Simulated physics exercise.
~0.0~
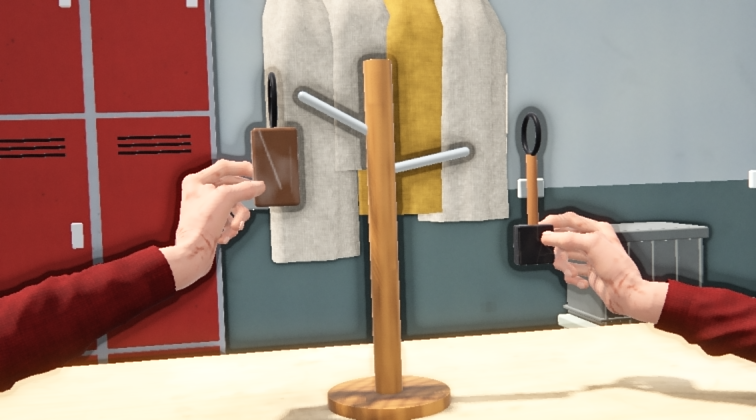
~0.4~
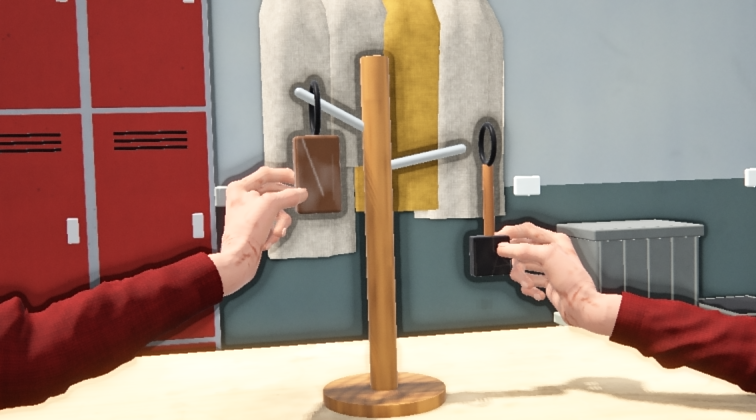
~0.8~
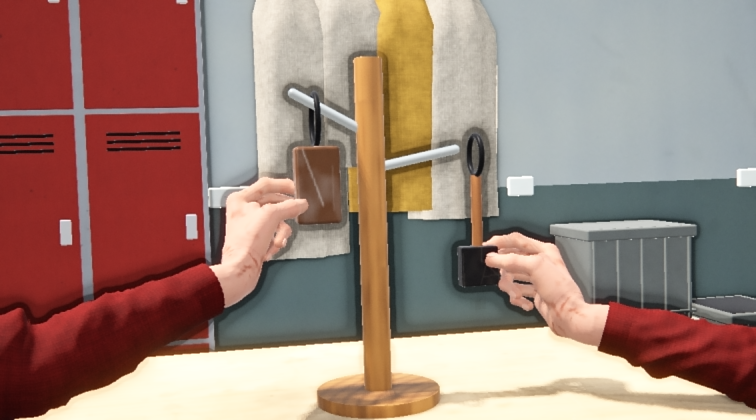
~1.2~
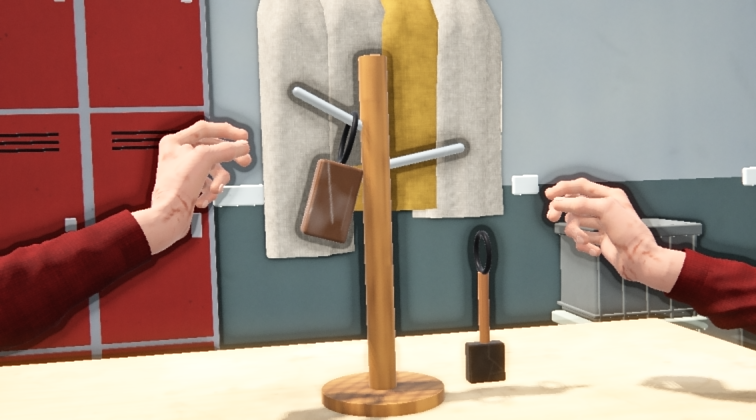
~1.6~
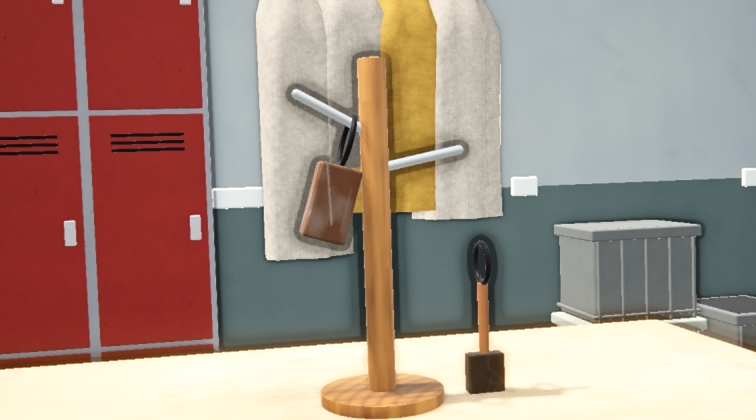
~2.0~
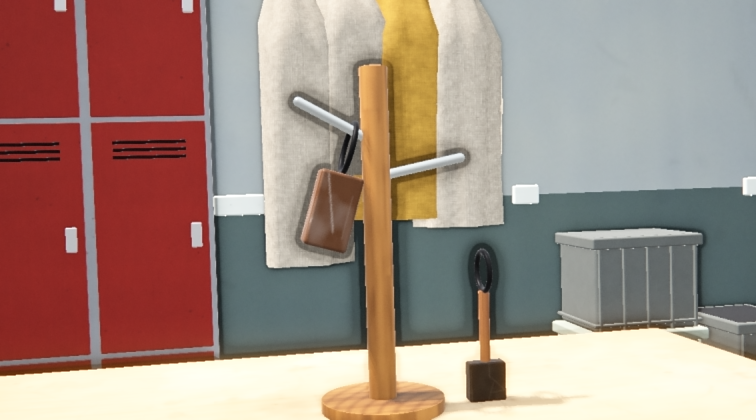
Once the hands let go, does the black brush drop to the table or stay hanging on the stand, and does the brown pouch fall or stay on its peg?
The black brush drops down to the table beside the stand. The brown pouch stays hanging by its loop from the left peg.
The clip opens with two hands in red sleeves holding a brown pouch on the left and a black brush on the right, with a wooden peg stand between them. The hands bring both things inward, the pouch's loop reaching the left peg and the brush's loop coming close to the tip of the right peg. Both hands then let go and draw back out of view. The pouch slides in toward the post and tilts, while the brush drops straight down. At the end, the pouch hangs slanted from the left peg and the brush stands upright on the table.
